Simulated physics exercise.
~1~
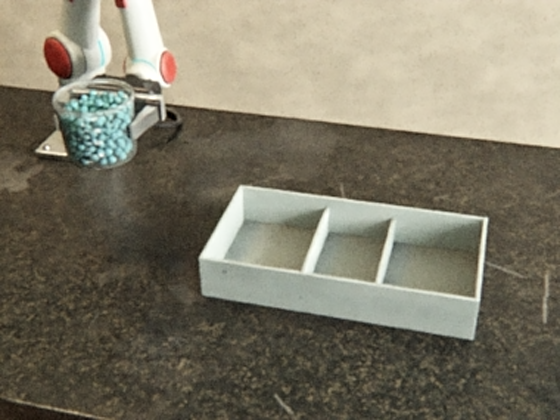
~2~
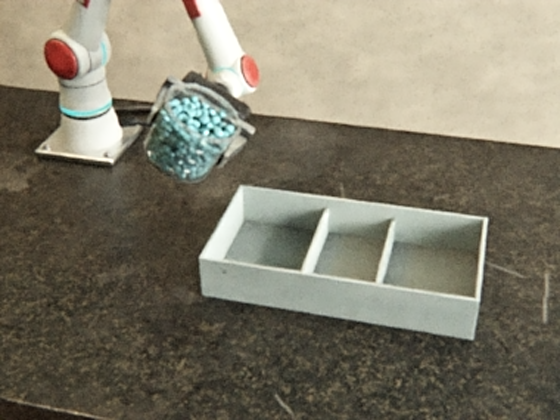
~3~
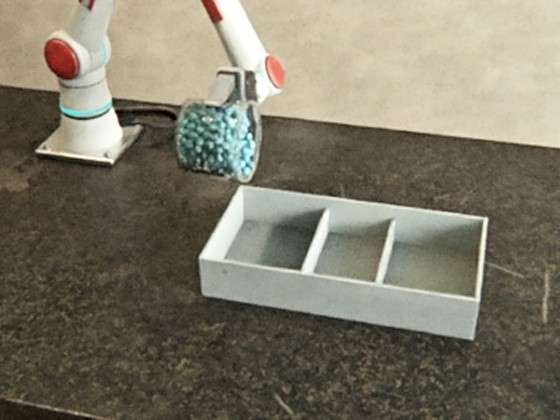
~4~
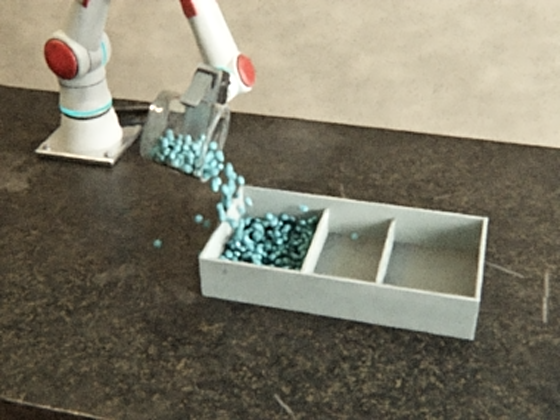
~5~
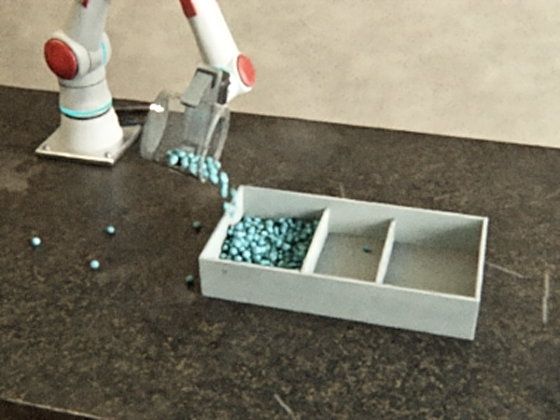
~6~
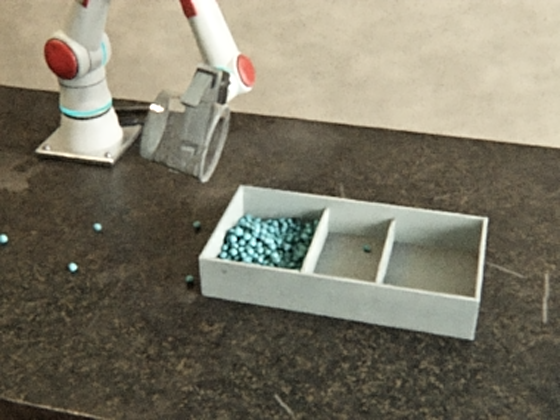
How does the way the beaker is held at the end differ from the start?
At the start the robot arm holds the beaker upright, while at the end the beaker is tipped over on its side.
The clip shows a robot arm carrying a clear beaker of teal beads to the right and tipping it near a pale divided box. Most beads pour into the left part, a few scatter across the dark table, and the beaker ends up empty.
